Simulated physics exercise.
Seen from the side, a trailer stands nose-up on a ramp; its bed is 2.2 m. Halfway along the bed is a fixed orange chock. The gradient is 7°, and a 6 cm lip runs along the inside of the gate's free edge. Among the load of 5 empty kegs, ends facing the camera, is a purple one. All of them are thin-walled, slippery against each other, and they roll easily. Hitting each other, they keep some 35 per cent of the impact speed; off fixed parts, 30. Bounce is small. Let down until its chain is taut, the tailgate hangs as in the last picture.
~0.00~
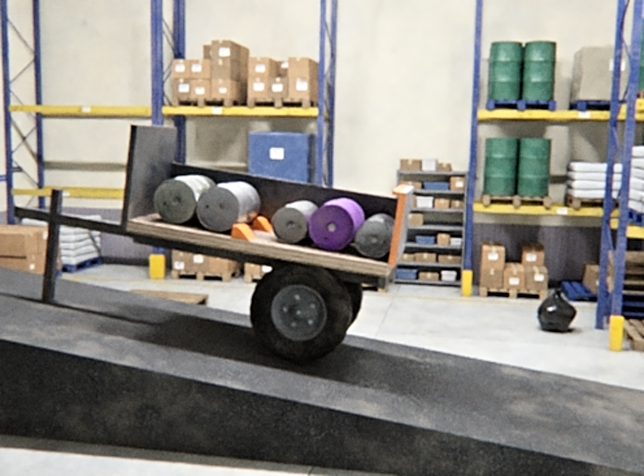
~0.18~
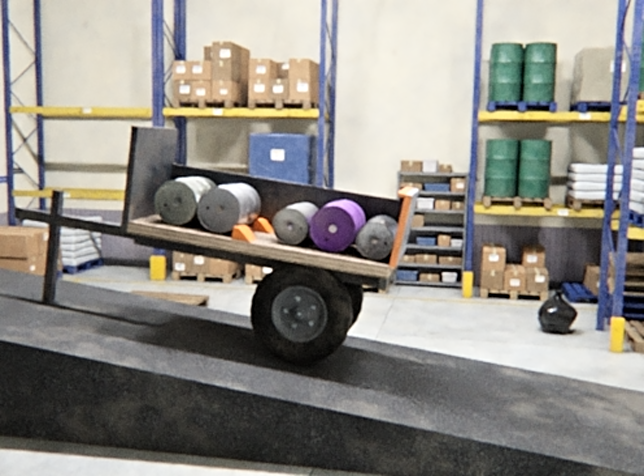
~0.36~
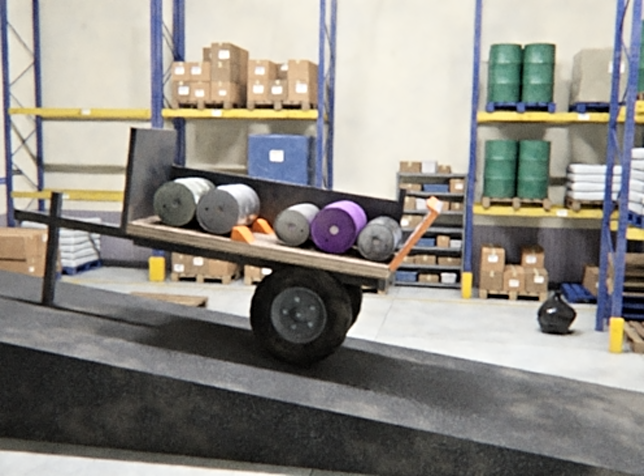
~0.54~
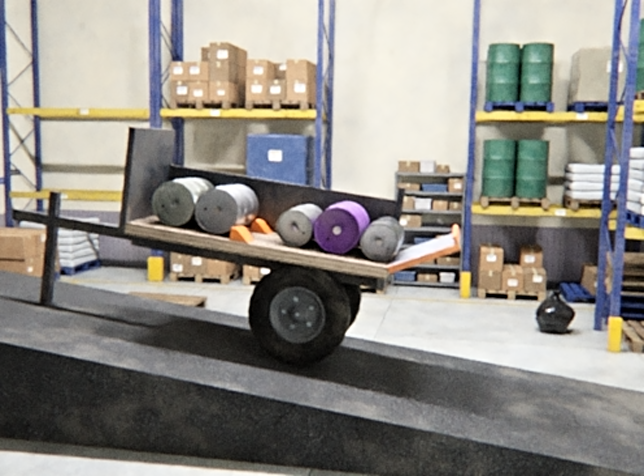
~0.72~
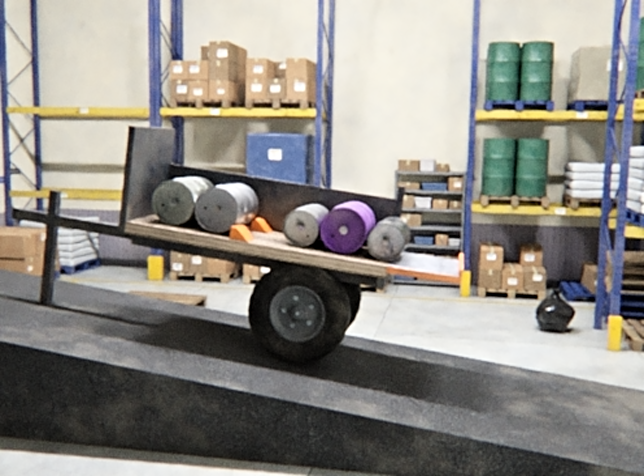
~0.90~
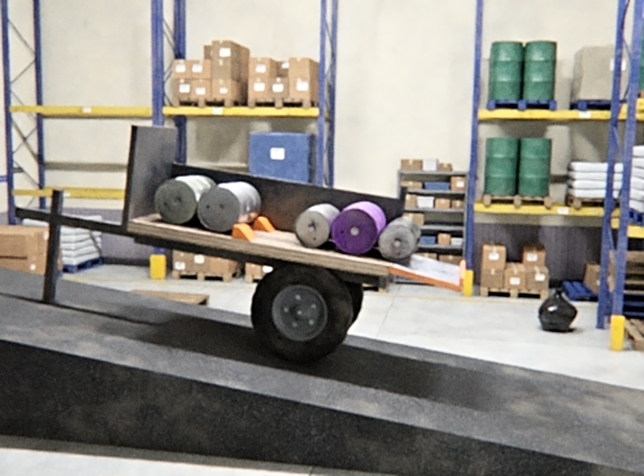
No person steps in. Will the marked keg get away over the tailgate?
Pretty sure it slips free.
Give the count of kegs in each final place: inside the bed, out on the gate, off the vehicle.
Final counts, in the order asked: 2, 0, 3.
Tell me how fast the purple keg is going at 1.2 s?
It moves at about 0.6 m/s.
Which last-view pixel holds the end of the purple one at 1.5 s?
Its near end sits close to (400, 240).
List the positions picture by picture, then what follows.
In the first frame, purple at (331, 228); gate 83° above level, tip at (403, 195); 5 of the 5 make up the bottom layer on the bed.
In the second frame, purple at (332, 229); gate 79° above level, tip at (408, 197).
In the third frame, purple at (333, 230); gate 55° above level, tip at (435, 212).
In the fourth frame, purple at (336, 231); gate 21° above level, tip at (457, 247).
In the fifth frame, purple at (343, 231); gate 6° below level, tip at (459, 280).
In the sixth frame, purple at (354, 231); gate 13° below level, tip at (459, 288).
After 1.2 s, purple is on the bed, 15 cm short of the hinge, rolling right; 0 out so far.
After 1.5 s, purple is on the gate, 5 cm past the hinge, rolling right; 0 out so far.
After 1.9 s, purple is on the gate, 45 cm past the hinge, rolling right; 1 out so far.
After 2.3 s, purple is dropping off the gate; 2 out so far.
At rest (4.7 s), purple is off the vehicle; 3 out so far.
